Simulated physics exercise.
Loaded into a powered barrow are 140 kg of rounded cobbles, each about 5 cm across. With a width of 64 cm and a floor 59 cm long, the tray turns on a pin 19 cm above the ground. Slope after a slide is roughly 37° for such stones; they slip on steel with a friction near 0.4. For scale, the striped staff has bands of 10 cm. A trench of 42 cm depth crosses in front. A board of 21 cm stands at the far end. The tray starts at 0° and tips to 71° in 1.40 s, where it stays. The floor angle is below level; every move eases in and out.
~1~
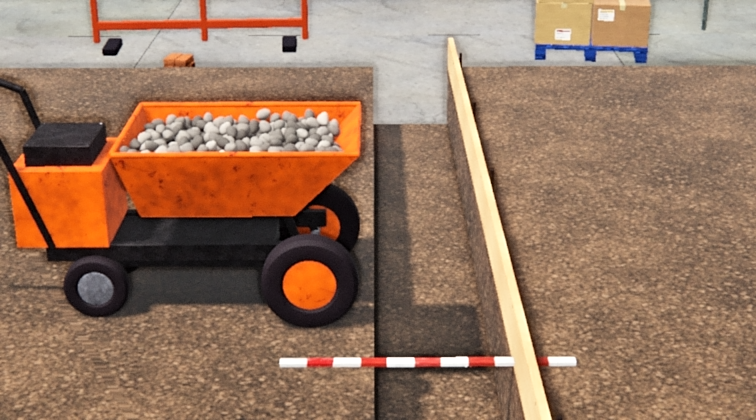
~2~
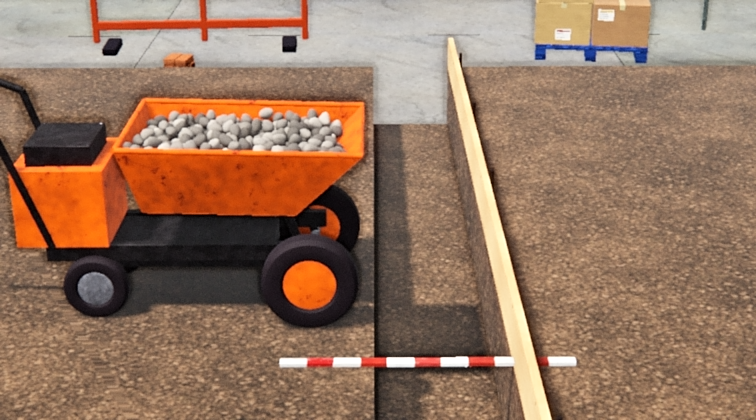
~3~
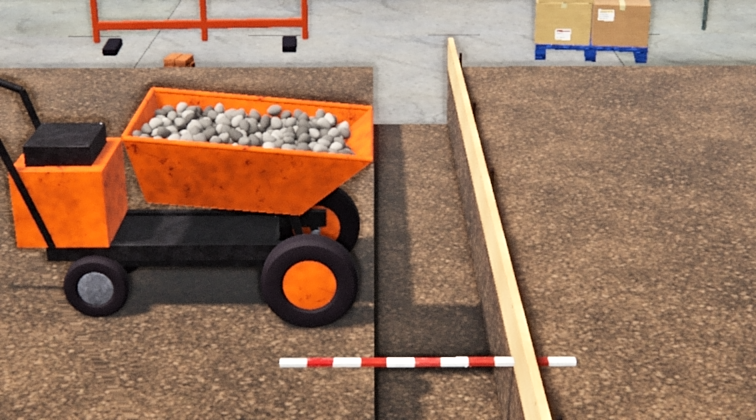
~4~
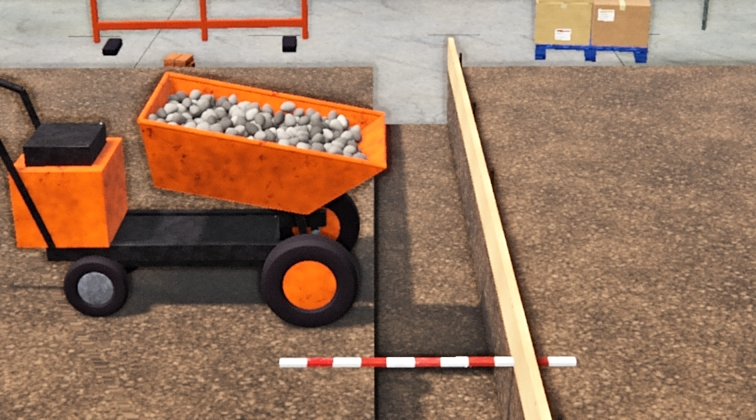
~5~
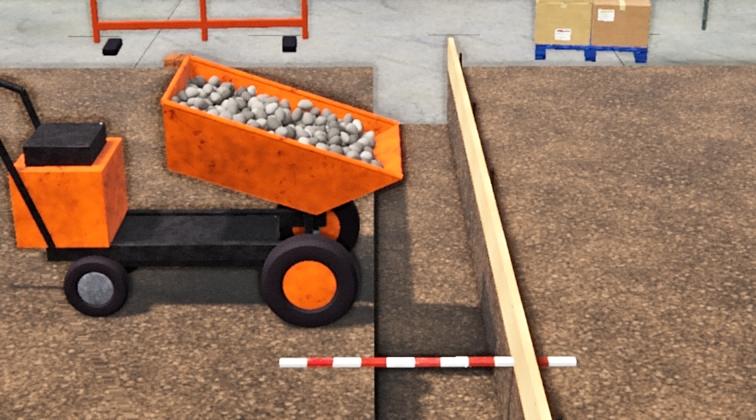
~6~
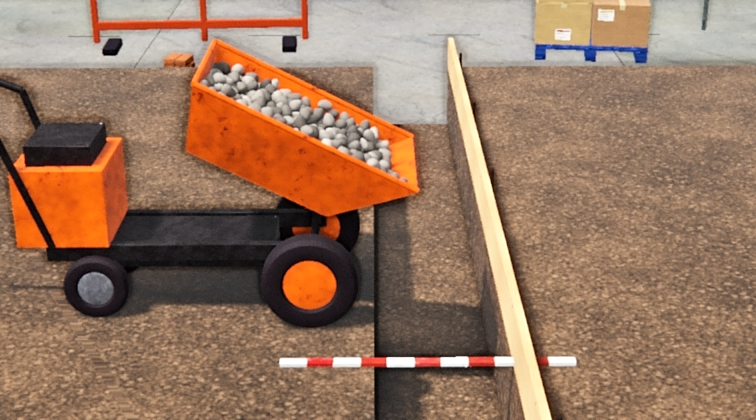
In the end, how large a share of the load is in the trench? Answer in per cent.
A share of roughly 85 %.
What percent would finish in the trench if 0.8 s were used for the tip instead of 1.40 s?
Trench share: Approx. 75%.
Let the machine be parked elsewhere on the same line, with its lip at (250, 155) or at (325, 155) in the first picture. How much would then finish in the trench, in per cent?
It comes to about 100 and 100 in a hundred.
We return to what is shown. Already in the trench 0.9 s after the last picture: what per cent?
45 per cent, give or take.
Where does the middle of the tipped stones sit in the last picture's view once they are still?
I'd point to around (463, 367).
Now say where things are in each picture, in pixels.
The tray is at 0°, its lip at (358, 155); the top of the load is at (218, 129), in the first frame.
The tray is at 1°, its lip at (362, 156); the top of the load is at (203, 126), in the second frame.
Lip at (371, 160), floor tilted 5°, highest stones at (203, 117), in the third frame.
Lip at (385, 167), floor tilted 11°, highest stones at (190, 108), in the fourth frame.
Lip at (402, 177), floor tilted 19°, highest stones at (208, 93), in the fifth frame.
The tray is at 27°, its lip at (418, 191); the top of the load is at (225, 77), in the sixth frame.
Then, 0.5 s after the last picture the floor is at 60°, 99 % in the tray, 1 % in the trench; the foremost stones are at (464, 233).
Then, 0.9 s after the last picture the floor is at 71°, 45 % in the tray, 44 % in the trench, 11 % past the trench; the foremost stones are at (587, 252).
Then, 1.3 s after the last picture the floor is at 71°, 13 % in the tray, 72 % in the trench, 15 % past the trench; the foremost stones are at (676, 275).
Then, 3.2 s after the last picture the floor is at 71°, 0 % in the tray, 85 % in the trench, 15 % past the trench; the foremost stones are at (719, 274).
